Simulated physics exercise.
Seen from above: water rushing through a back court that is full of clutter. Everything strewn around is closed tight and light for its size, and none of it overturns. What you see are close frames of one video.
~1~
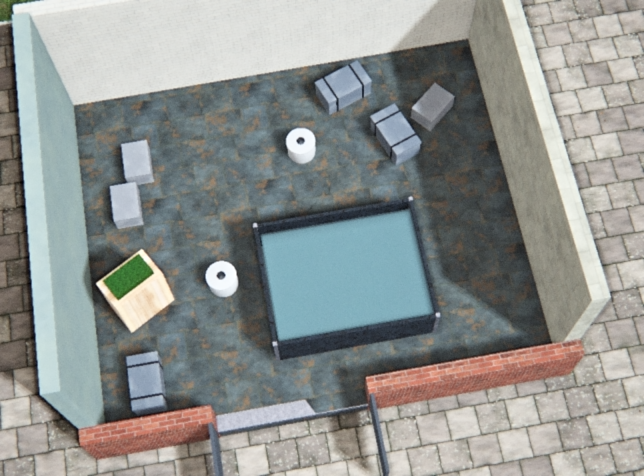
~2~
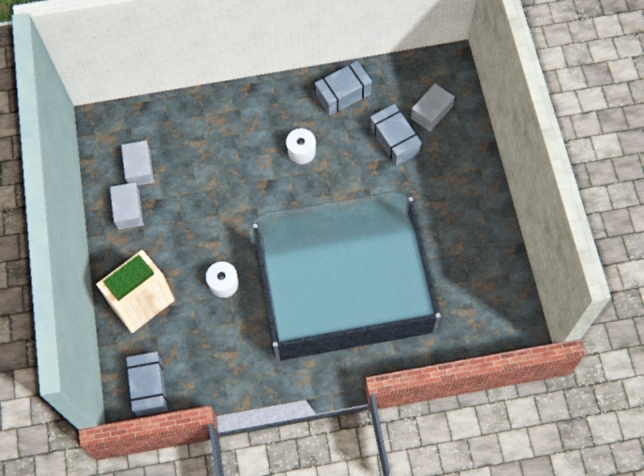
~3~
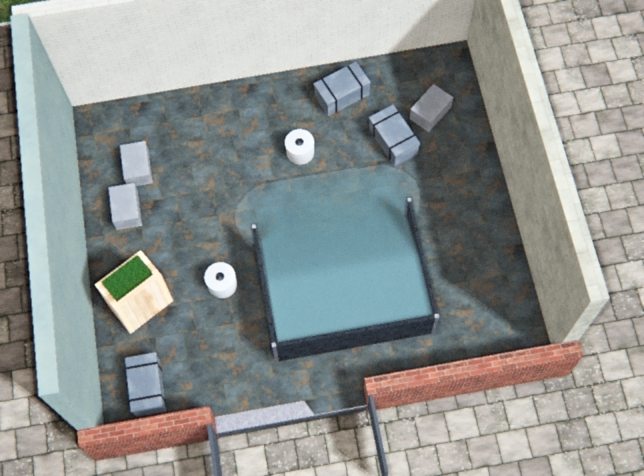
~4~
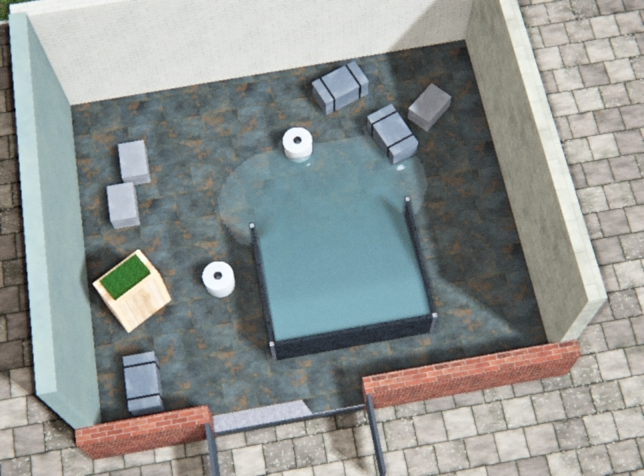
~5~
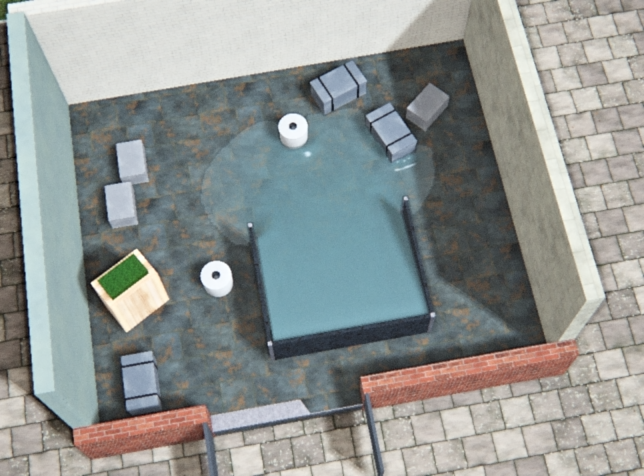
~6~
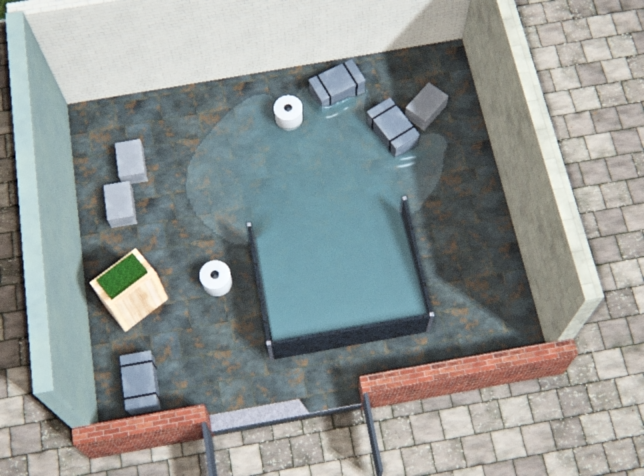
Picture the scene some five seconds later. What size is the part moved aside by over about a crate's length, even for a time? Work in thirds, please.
The things swept well aside make up two thirds or a bigger part.
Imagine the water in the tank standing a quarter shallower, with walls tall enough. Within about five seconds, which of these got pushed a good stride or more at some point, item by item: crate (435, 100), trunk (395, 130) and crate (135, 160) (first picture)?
Answers in the order asked: Went past the threshold, went past the threshold, went past the threshold.
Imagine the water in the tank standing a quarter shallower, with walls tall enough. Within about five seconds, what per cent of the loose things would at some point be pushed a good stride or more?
I'd say close to 80 per cent of the things.
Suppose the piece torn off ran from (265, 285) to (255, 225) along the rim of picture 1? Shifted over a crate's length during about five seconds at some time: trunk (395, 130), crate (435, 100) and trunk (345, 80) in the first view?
Results in order: Stayed short / stayed short / stayed short.
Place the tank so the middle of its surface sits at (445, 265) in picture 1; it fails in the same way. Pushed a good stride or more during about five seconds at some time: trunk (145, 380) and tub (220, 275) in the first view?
In the order asked: Lacked the distance and lacked the distance.
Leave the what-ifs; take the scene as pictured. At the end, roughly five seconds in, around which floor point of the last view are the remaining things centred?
Mean position: Approx. (260, 237) px.
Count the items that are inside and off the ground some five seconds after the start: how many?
It works out to 5.
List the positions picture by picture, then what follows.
In the first picture, a tub at (301, 141), on the bottom; a trunk at (396, 129), on the bottom; 0 of 8 have shifted.
In the second picture, a tub at (301, 141) rests on the ground; a trunk at (396, 129), on the bottom; 0 of 8 have shifted.
In the third picture, a tub at (300, 142) rests on the ground; a trunk at (395, 130) rests on the ground; 0 of 8 have shifted.
In the fourth picture, a tub at (298, 140) rests on the ground; a trunk at (393, 129), on the bottom; 0 of 8 have shifted.
In the fifth picture, a tub at (293, 126) rests on the ground, close to its start; a trunk at (391, 128) rests on the ground; 1 of 8 have shifted.
In the sixth picture, a tub at (288, 108), on the bottom, a stride from its start; a trunk at (393, 123) rests on the ground, close to its start; 2 of 8 have shifted.
A moment on, 1 of 8 are well off their spots; 1 afloat.
Next, 4 of 8 are well off their spots; 4 afloat.
Later, 4 of 8 are well off their spots; 5 afloat.
In the end, 5 of 8 are well off their spots, and 6 have been at some point; 5 afloat.
